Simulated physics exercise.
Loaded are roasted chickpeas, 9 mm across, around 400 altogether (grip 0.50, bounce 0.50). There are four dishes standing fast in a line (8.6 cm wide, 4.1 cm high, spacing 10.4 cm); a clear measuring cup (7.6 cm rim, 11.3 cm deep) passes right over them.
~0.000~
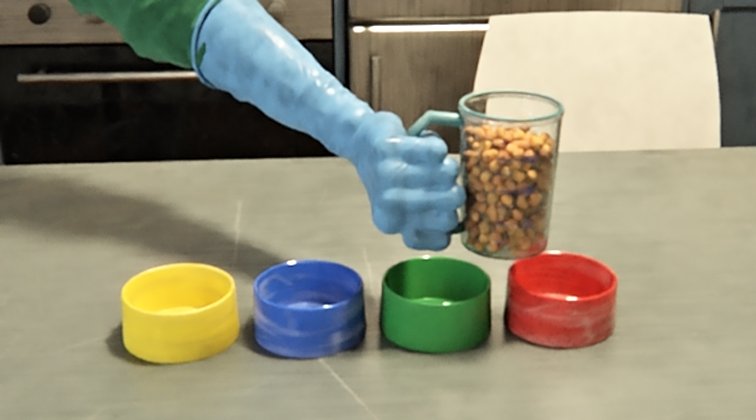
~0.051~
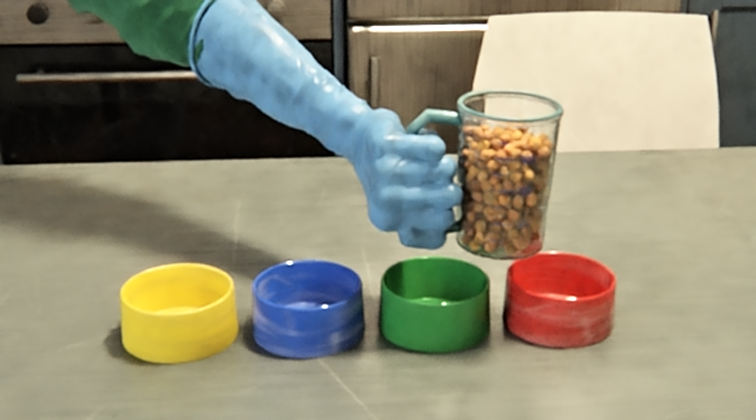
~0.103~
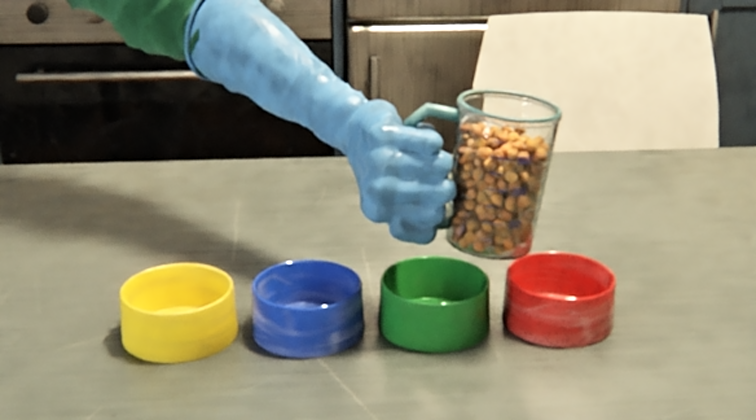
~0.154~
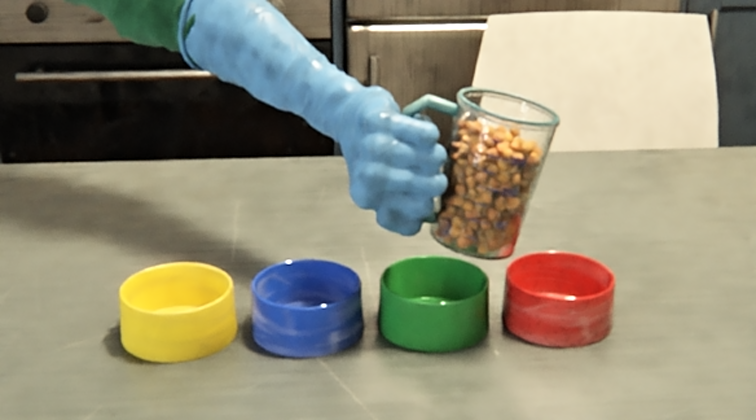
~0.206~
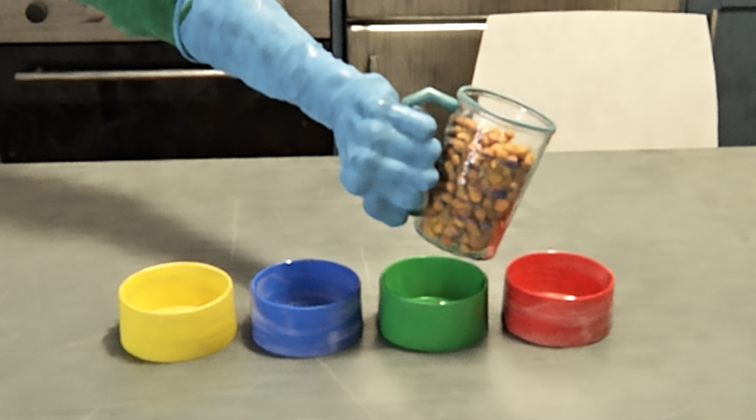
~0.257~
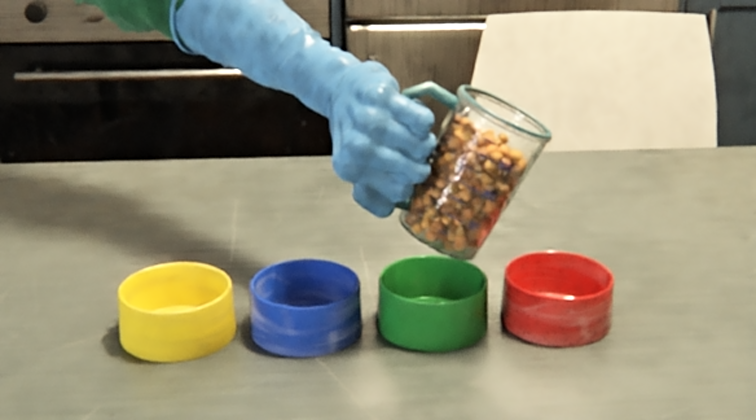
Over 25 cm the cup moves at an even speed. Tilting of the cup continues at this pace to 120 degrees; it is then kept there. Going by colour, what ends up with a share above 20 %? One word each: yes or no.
Red: No; blue: No; green: Yes; yellow: No; counter: Yes.
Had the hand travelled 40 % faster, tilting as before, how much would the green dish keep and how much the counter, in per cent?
Result - green dish: 10; counter: 30.
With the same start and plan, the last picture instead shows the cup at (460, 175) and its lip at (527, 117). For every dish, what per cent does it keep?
In the end red holds 0, blue holds 70, green holds 0, yellow holds 0.
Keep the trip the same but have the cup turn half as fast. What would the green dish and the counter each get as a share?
In that case the green dish gets 0 while the counter gets 30.
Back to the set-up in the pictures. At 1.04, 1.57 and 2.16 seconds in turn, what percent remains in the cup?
First 65, then 0, then 0 per cent.
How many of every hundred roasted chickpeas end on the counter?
About 25 percent.
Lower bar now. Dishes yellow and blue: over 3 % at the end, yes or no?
Dish yellow: It misses. Dish blue: It passes.
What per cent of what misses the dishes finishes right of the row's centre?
60 per cent.
Then, at 1.04 s, tilt 120 degrees; cup holds 65 %, green 30 %.
Then, at 1.57 s, tilt 120 degrees; cup holds 0 %, blue 10 %, green 60 %.
Then, at 2.16 s, tilt 120 degrees; cup holds 0 %, blue 10 %, green 60 %.
By 2.5 s all is still; red 0 %, blue 10 %, green 60 %, yellow 0 %, counter 25 %.
